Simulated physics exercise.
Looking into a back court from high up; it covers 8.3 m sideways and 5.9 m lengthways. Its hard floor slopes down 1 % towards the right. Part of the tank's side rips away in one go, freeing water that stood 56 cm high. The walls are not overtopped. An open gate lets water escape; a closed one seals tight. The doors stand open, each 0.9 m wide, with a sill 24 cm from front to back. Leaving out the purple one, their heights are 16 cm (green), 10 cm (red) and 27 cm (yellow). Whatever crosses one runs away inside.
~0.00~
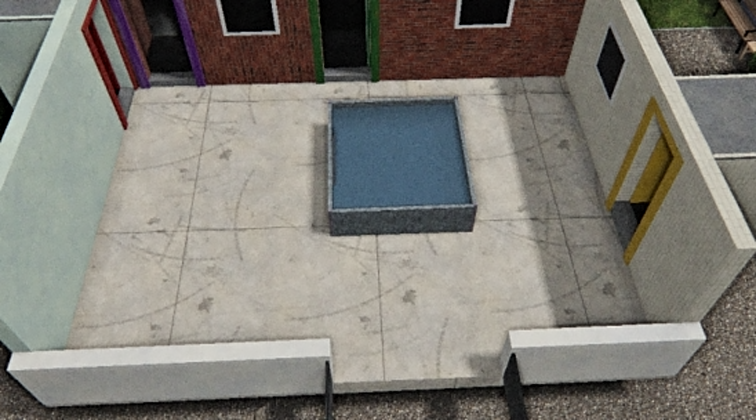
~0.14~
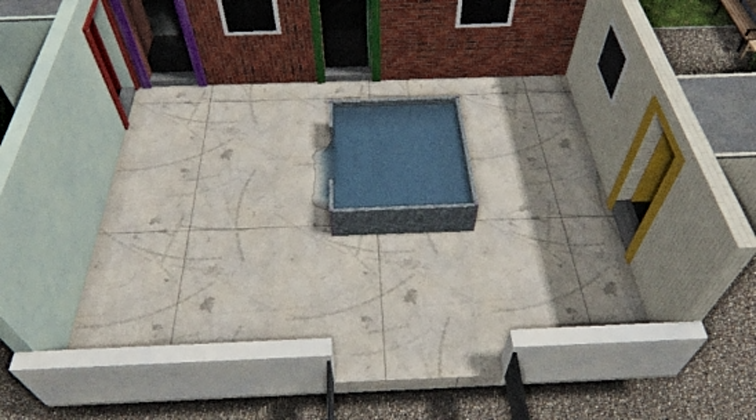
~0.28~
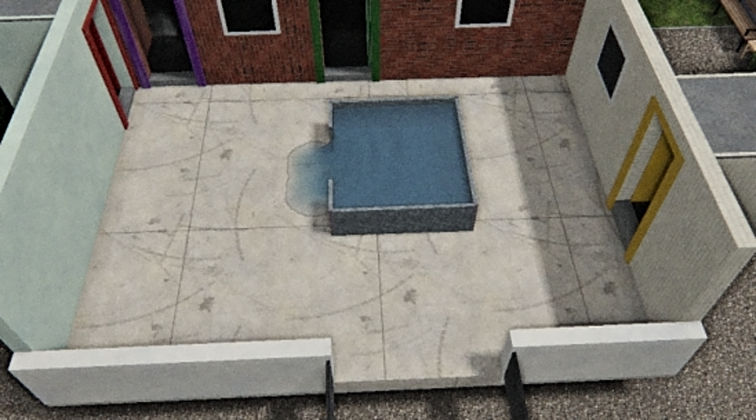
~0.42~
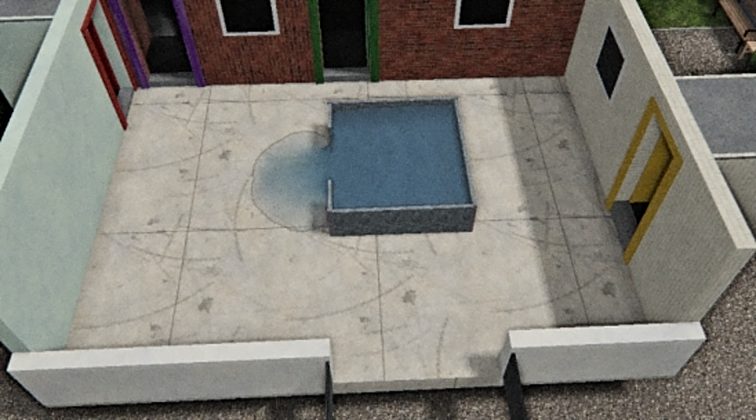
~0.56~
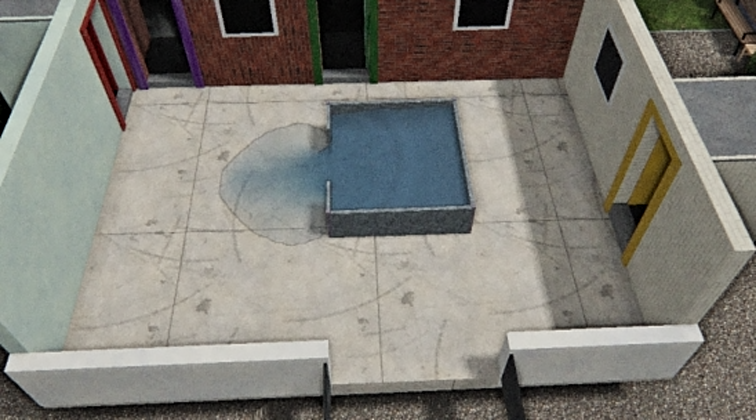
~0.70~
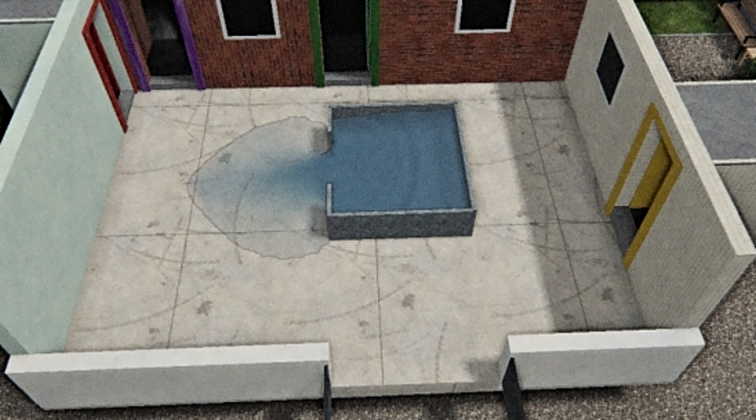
At the start, a walled courtyard seen from above holds a raised rectangular tank of still blue water on a pale, dry floor. A gap opens in the tank's left side and water pours out, then fans leftward across the floor in a widening, rounded pool, with dry floor still around it.
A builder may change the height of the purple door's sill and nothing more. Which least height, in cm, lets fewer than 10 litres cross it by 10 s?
Some 17 cm above the ground.
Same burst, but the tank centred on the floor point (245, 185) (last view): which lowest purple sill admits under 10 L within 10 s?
About 25 cm.
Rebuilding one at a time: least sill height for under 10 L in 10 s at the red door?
About 20 cm at red.
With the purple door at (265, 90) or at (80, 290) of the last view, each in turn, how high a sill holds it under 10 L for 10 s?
Roughly 7.0 and 12.0 cm.
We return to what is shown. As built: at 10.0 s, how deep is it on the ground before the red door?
About 6.5 cm.
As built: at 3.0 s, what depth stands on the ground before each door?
Depths in cm: Green 0, red 22, yellow 0, purple 19.
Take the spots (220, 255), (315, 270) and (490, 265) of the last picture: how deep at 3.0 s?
In that order: 3, 0 and 0 cm.
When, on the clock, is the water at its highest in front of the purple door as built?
Near 3.4 s.
After 1.4 s water covers 25 % of the floor, deepest (32 cm) near (324, 183); it has not reached the purple door.
After 3.0 s water covers 40 % of the floor, deepest (30 cm) near (57, 380); 19 cm at the purple door, 2 litres in over its 15 cm sill.
After 10.0 s water covers 90 % of the floor, deepest (11 cm) near (567, 92); 7 cm at the purple door, 17 litres in over its 15 cm sill.
At the purple door as built, the water arrived by 2.0 s and peaked near 20 cm at 3.4 s.
With a sill of 14 cm, 22 litres would have come in within the 10 s; with 19 cm, 5 litres. So under 10 litres takes about 17 cm.
